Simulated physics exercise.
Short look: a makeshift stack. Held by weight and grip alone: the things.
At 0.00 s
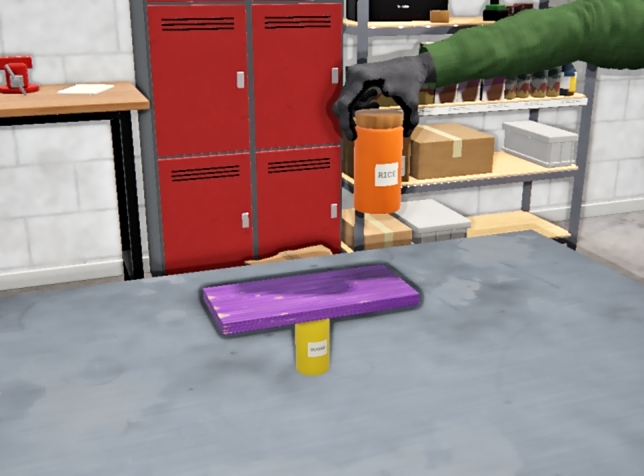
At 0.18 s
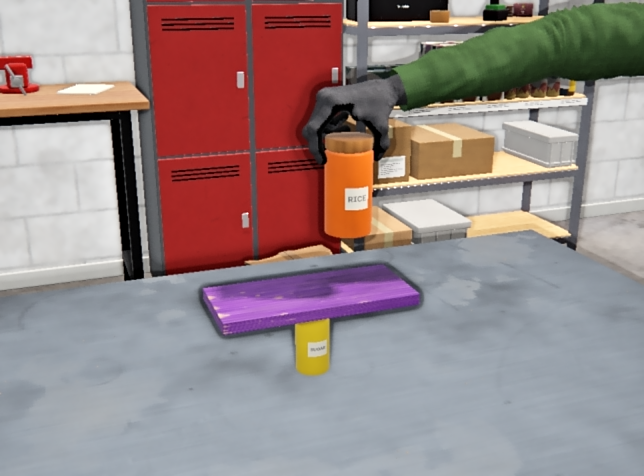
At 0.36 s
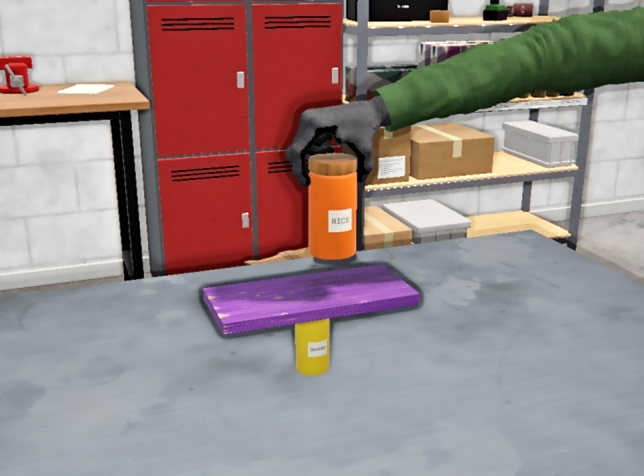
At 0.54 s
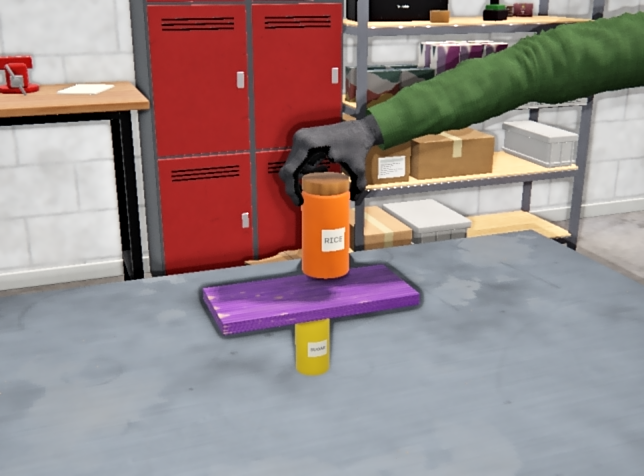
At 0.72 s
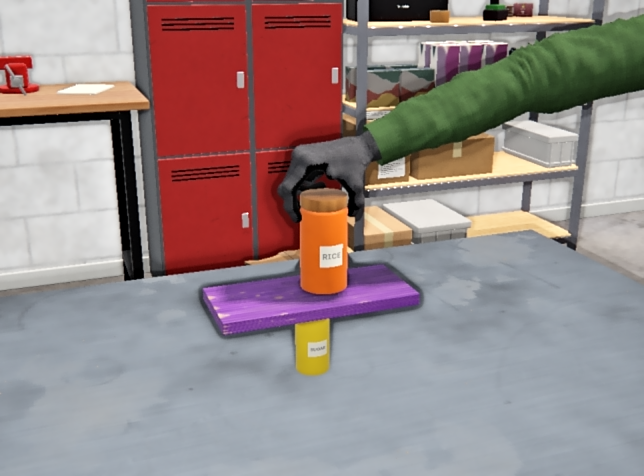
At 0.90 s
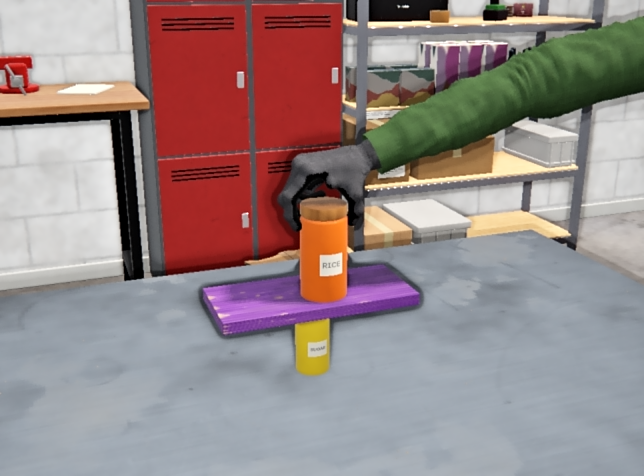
A gloved hand in a green sleeve reaches in from the right, holding an orange jar above a grey tabletop, seen from a fixed, slightly raised view in a room with red lockers and shelves. At the centre, a purple board rests across a small yellow shaker. The hand moves the jar left and down, slowing as it sets it on the board, and keeps its grip.
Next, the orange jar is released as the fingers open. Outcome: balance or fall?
Balance.
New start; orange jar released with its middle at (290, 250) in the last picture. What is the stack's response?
Well, it survives then.
After 1.20 s, no change.
After 1.60 s, orange jar resting near (324, 250).
In the end (2.0 s), all 3 unmoved. At the end, from the last picture's camera, orange jar near (324, 250). The stack keeps its balance.
